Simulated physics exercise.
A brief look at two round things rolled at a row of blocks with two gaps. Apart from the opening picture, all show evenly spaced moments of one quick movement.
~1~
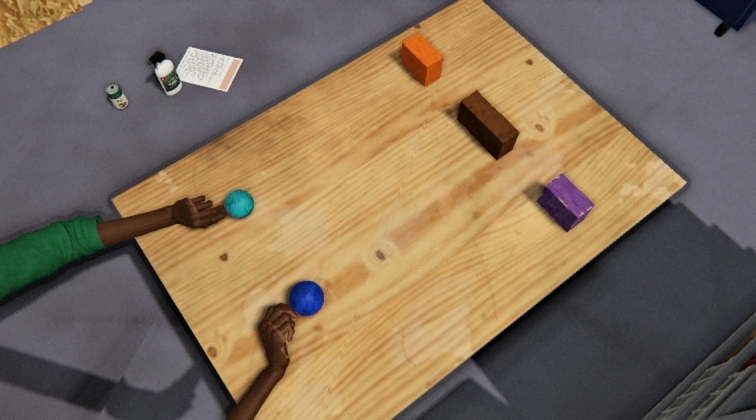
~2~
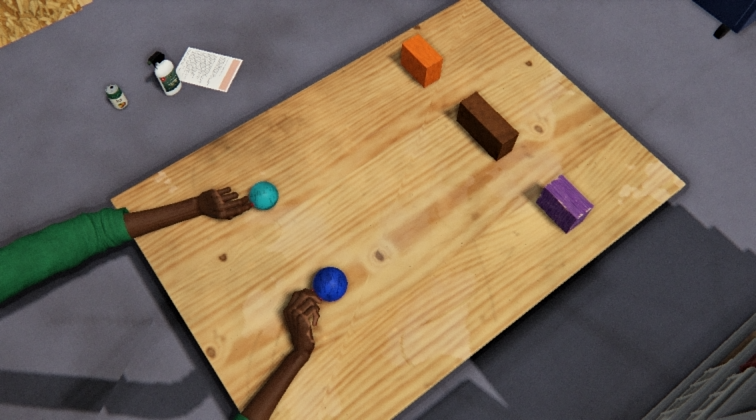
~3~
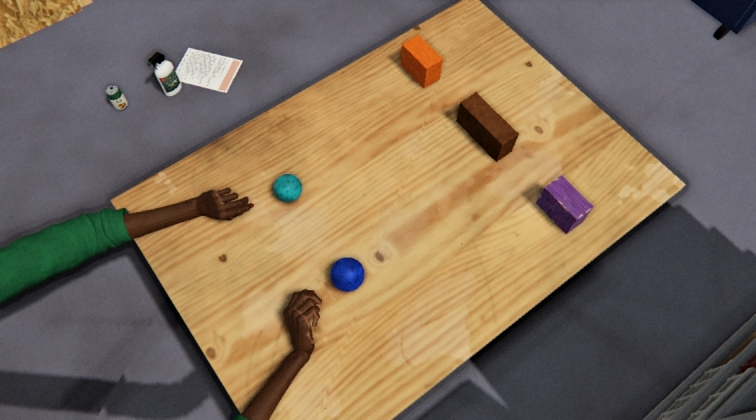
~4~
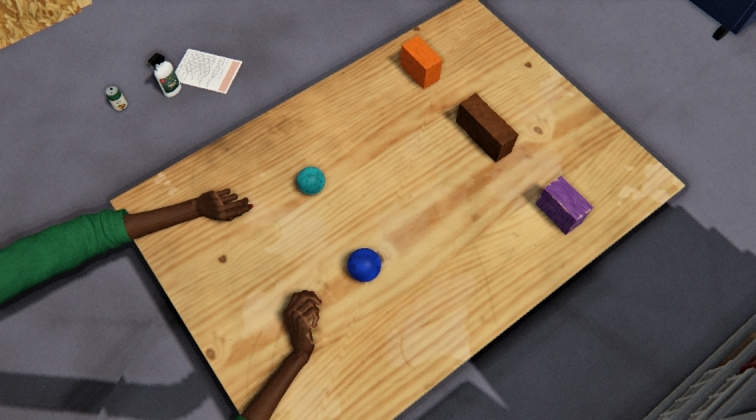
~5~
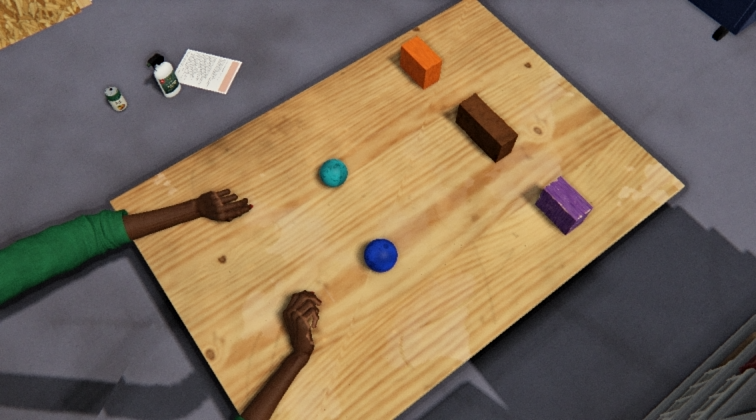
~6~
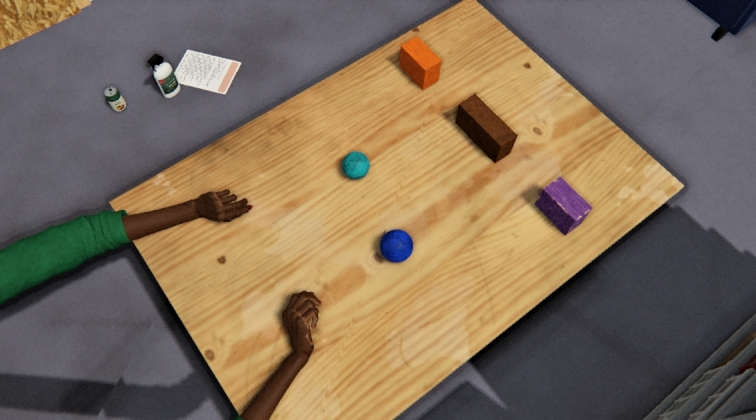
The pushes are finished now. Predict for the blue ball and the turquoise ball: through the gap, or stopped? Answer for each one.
I bet the blue ball makes it across; I bet the turquoise ball does not make it across.
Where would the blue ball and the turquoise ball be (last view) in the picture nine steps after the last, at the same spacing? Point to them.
The blue ball ends up near (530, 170) and the turquoise ball near (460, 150).
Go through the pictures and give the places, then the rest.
In the first frame, blue ball (307, 298) under the hand; turquoise ball (239, 204) under the hand; purple block (565, 203).
In the second frame, blue ball (330, 284); turquoise ball (264, 196).
In the third frame, blue ball (348, 275); turquoise ball (288, 188).
In the fourth frame, blue ball (364, 265); turquoise ball (311, 181).
In the fifth frame, blue ball (381, 255); turquoise ball (334, 173).
In the sixth frame, blue ball (397, 246); turquoise ball (356, 165); orange block (420, 63).
Then, 0.30 s after the last picture, blue ball heading on near (474, 200); turquoise ball coming back near (455, 132).
Then, 0.82 s after the last picture, blue ball heading on near (591, 129); turquoise ball coming back near (462, 171).
Then, 1.24 s after the last picture, blue ball heading on near (626, 147); turquoise ball coming back near (470, 201).
By the end, the blue ball gets between the blocks; the turquoise ball is stopped.
